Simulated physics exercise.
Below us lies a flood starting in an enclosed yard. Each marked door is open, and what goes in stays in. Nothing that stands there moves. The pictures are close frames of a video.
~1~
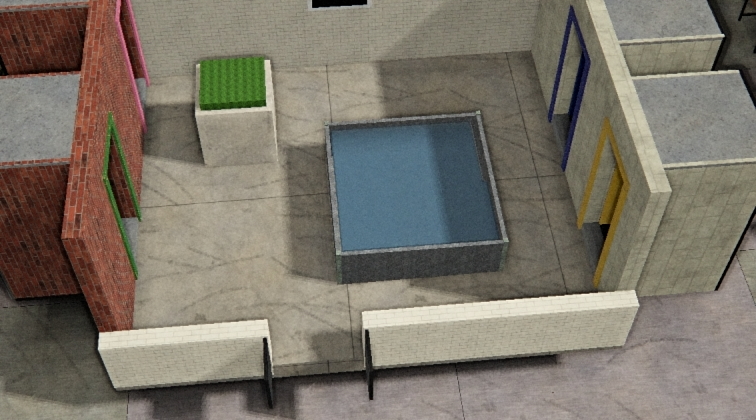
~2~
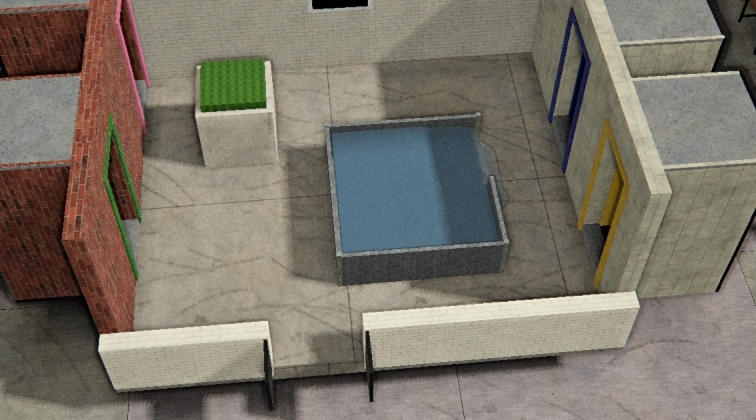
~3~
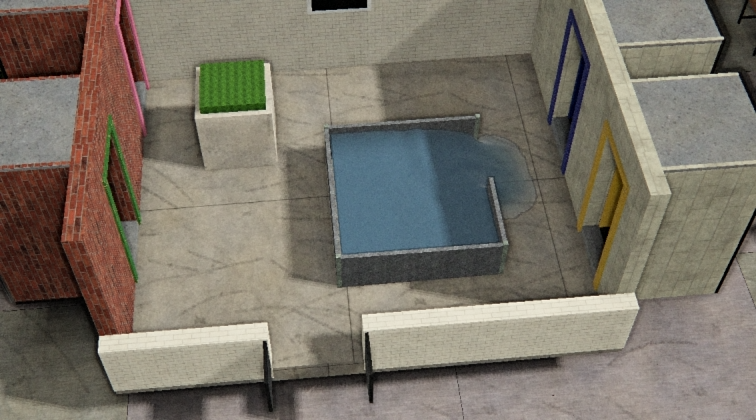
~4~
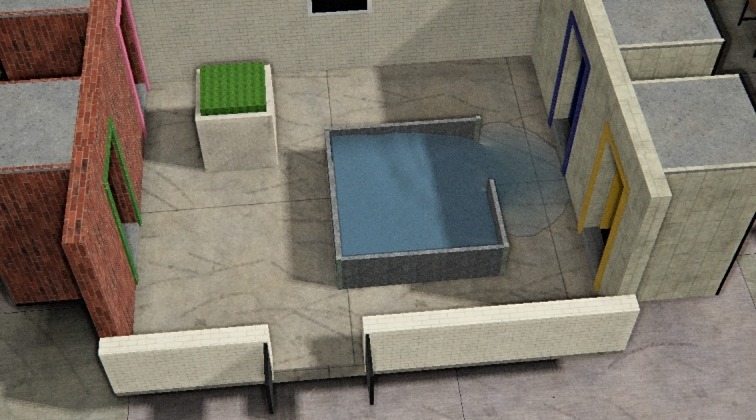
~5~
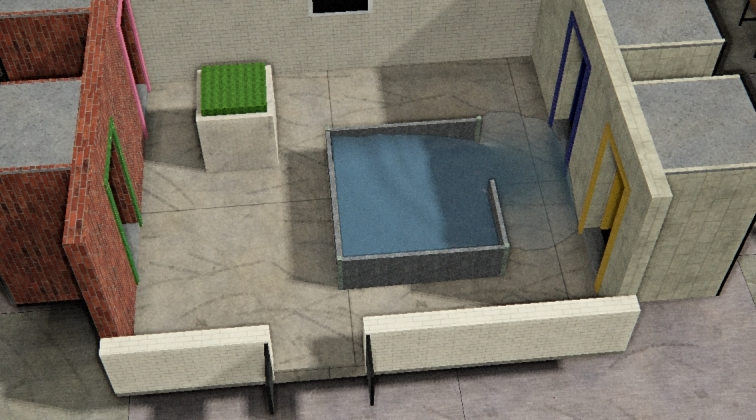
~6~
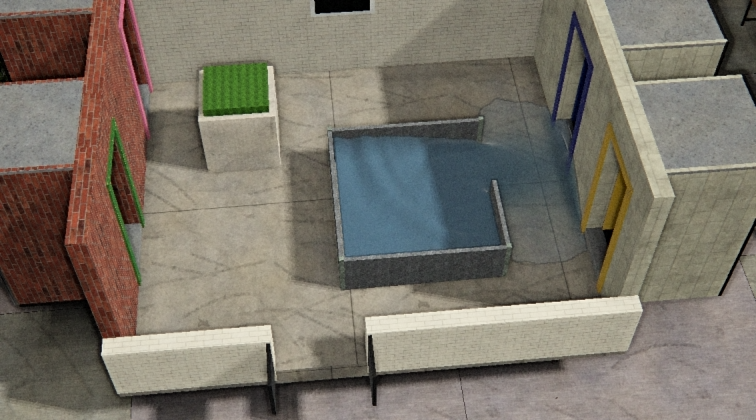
Water spills from a gap in the right side of a grey-walled tank in an enclosed yard, seen from high above. A green-topped pale block stands left of the tank, between a red brick wall with green and pink doorways and a pale wall with blue and yellow ones. The water spreads rightward across the floor towards the pale wall, then fans forward and back, the view almost still.
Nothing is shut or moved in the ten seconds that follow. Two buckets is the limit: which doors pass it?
The pink door admits no more than that; the yellow door admits no more than that; the green door admits no more than that; the blue door lets in a lot.
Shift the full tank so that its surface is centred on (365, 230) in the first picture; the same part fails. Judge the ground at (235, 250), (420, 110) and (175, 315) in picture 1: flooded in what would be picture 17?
In turn: No water, not flooded, free of water.
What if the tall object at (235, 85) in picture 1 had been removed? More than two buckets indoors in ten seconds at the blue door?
Then: Blue lets more in.
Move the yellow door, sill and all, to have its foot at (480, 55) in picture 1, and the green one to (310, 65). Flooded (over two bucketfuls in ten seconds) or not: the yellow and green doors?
My reading: Yellow passes that mark; green holds.
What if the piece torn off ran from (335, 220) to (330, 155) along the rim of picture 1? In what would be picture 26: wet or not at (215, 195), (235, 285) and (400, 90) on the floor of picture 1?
In that order: Under water, wet, clear.
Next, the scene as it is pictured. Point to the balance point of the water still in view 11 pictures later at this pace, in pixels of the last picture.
Roughly at (454, 196).
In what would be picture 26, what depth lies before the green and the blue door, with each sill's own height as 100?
In turn 0 and 130 per cent.
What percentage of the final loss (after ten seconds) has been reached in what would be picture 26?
Close to 70 %.
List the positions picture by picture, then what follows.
Still water in the water tank at (412, 184), in the first frame.
Water pours out at (480, 168) and has run to a hidden place, in the second frame.
The front is at (529, 202), out from the gap at (479, 170), in the third frame.
The front is at (567, 191), out from the gap at (480, 173), in the fourth frame.
The front is at (576, 223), out from the gap at (480, 173), in the fifth frame.
The front is at (585, 247), out from the gap at (482, 173), in the sixth frame.
A moment on, water covers 15 % of the floor; the pink door not reached, the yellow door wet at the sill, nothing in, the green door not reached, the blue door over two buckets in.
Next, water covers 25 % of the floor; the pink door not reached, the yellow door wet at the sill, nothing in, the green door not reached, the blue door far over two buckets in.
Then, water covers 55 % of the floor; the pink door not reached, the yellow door wet at the sill, nothing in, the green door not reached, the blue door far over two buckets in.
Later, water covers 90 % of the floor; the pink door wet at the sill, nothing in, the yellow door wet at the sill, nothing in, the green door wet at the sill, nothing in, the blue door far over two buckets in.
In the end, water covers 100 % of the floor; the pink door wet at the sill, nothing in, the yellow door wet at the sill, nothing in, the green door wet at the sill, nothing in, the blue door far over two buckets in.
